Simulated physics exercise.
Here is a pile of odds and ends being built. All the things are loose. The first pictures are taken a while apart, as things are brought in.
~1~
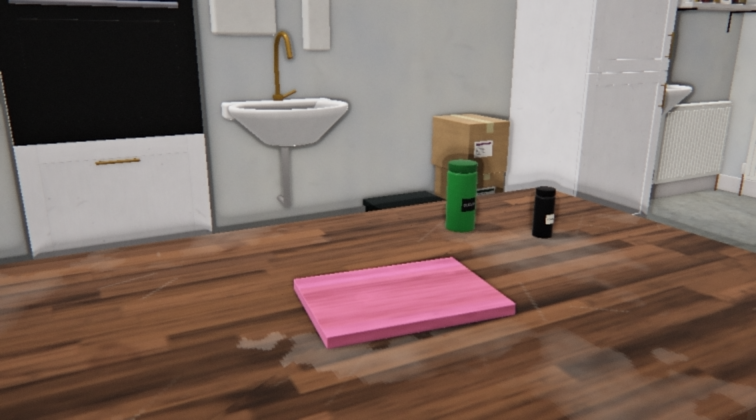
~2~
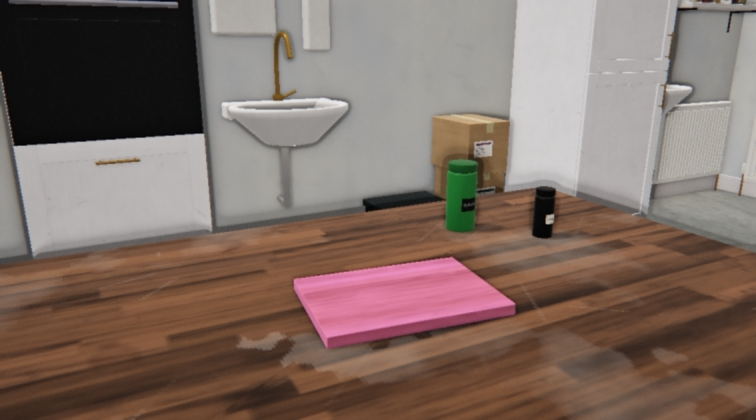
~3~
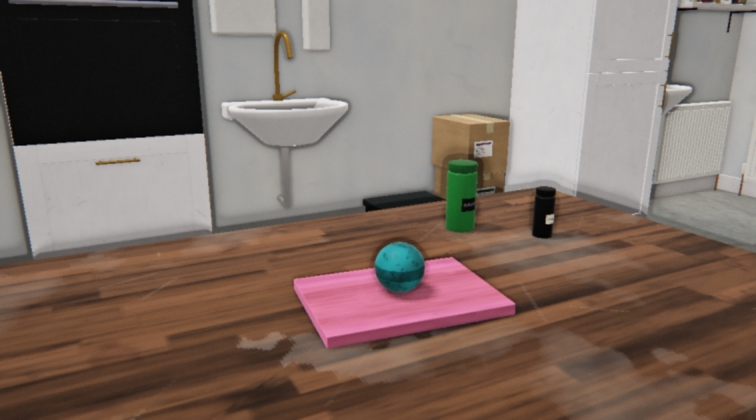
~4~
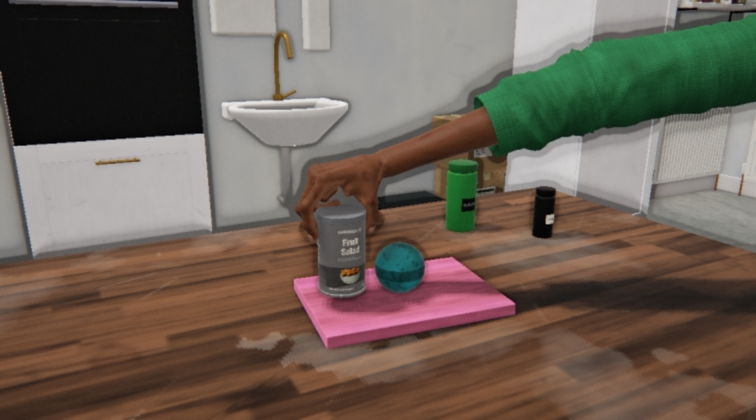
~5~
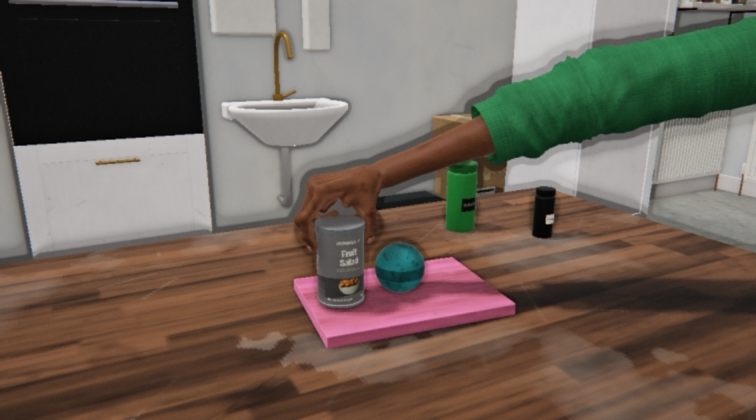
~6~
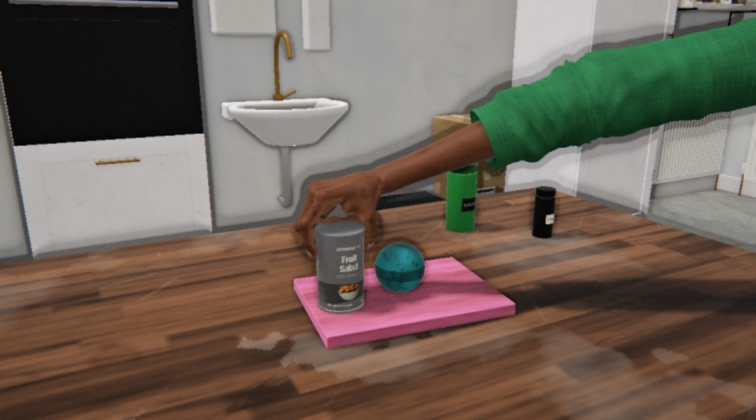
At the start, a pink board lies on a wooden floor, with a green jar and a small black bottle behind it. A teal ball then appears on the board. Next, a hand in a green sleeve lowers a grey tin onto the board, left of the ball, and keeps hold of it.
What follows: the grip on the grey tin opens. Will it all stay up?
In the end the pile holds.
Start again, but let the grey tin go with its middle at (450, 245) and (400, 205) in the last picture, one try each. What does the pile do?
First try: It stays up; second try: It loses its balance.
Then, 0.20 s after the last picture, nothing has stirred.
Then, 0.50 s after the last picture, grey tin resting near (340, 267).
At rest, all 5 in place. Seen from the same camera at the end, grey tin near (340, 267). The pile keeps its balance.
